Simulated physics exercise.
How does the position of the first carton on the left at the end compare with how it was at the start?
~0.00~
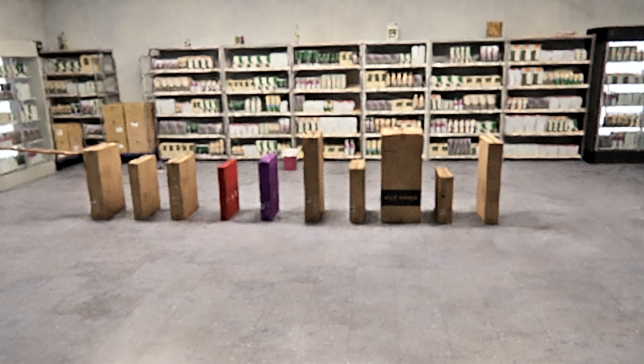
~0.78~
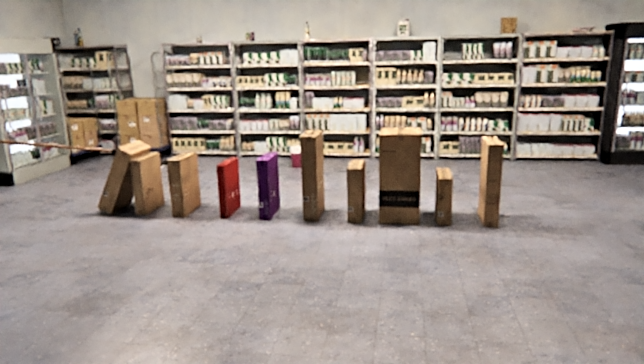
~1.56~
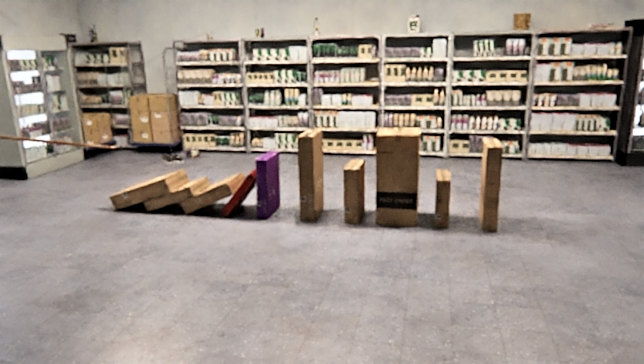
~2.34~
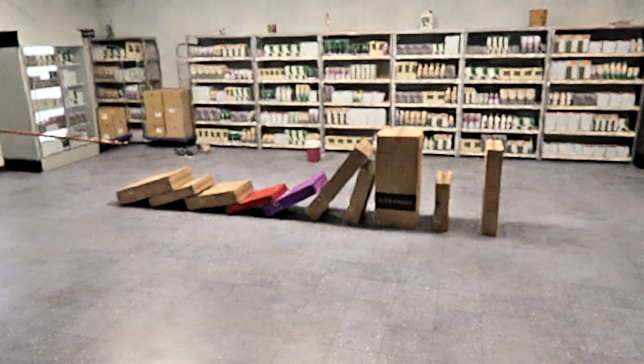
At the start it stood upright at the left end of the file, but by the end it had toppled to the right and was lying over on its side.
